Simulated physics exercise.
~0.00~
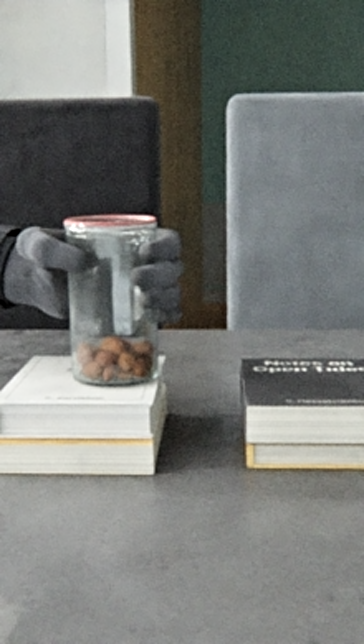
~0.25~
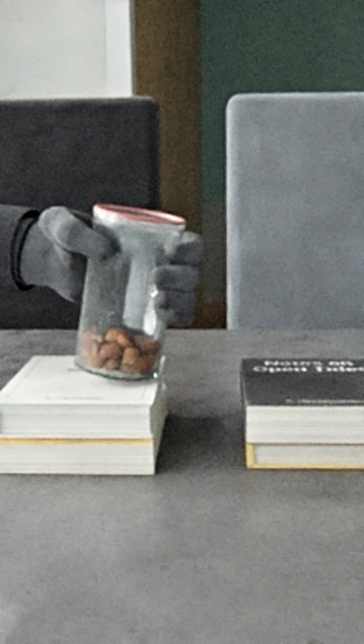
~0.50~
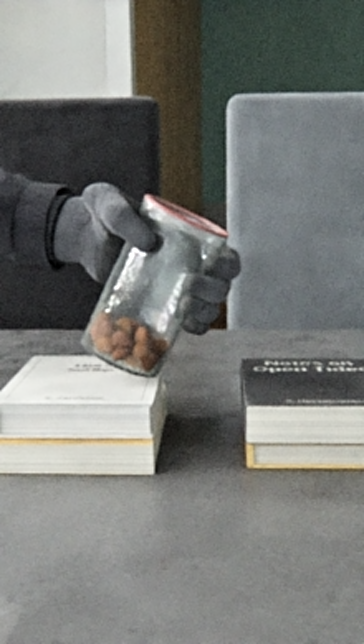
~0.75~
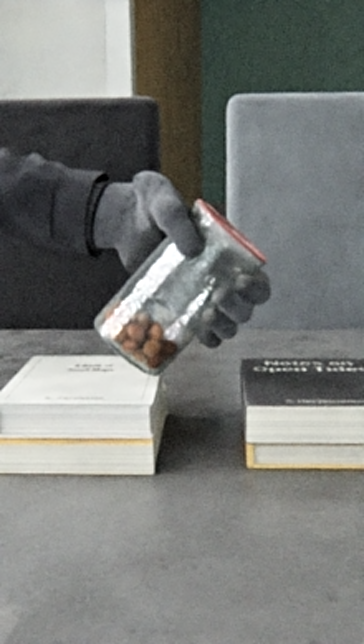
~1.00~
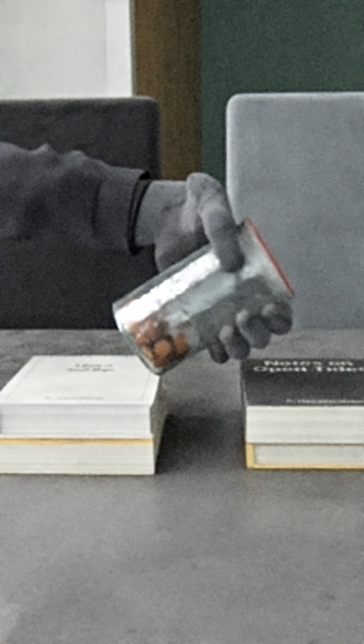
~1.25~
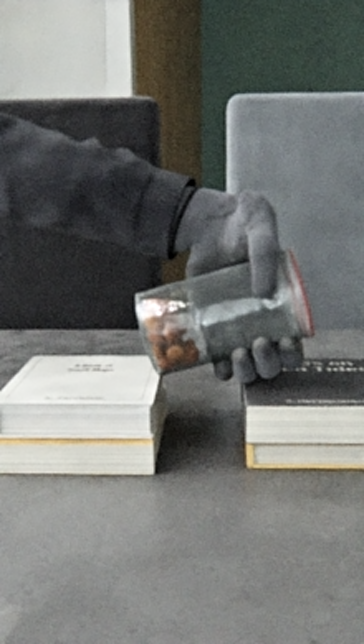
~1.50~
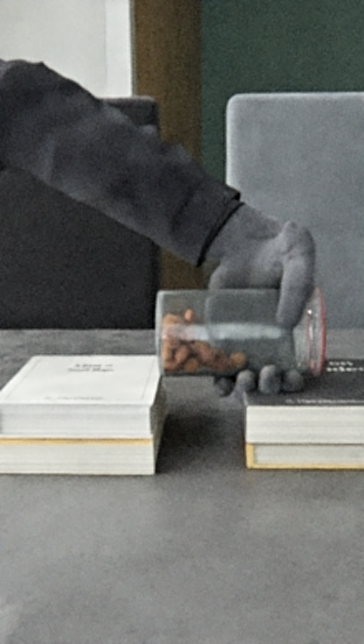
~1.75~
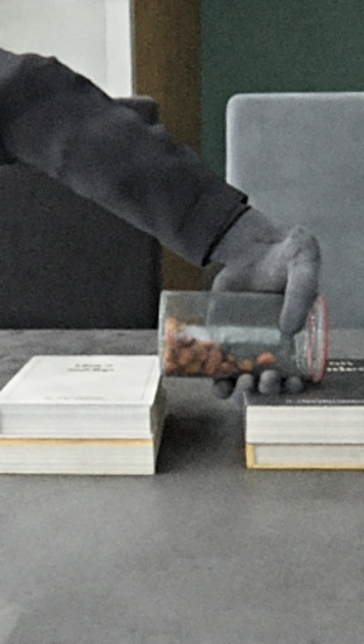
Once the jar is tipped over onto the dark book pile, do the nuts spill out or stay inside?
The nuts stay inside the jar, even with it lying on its side at the dark book pile.
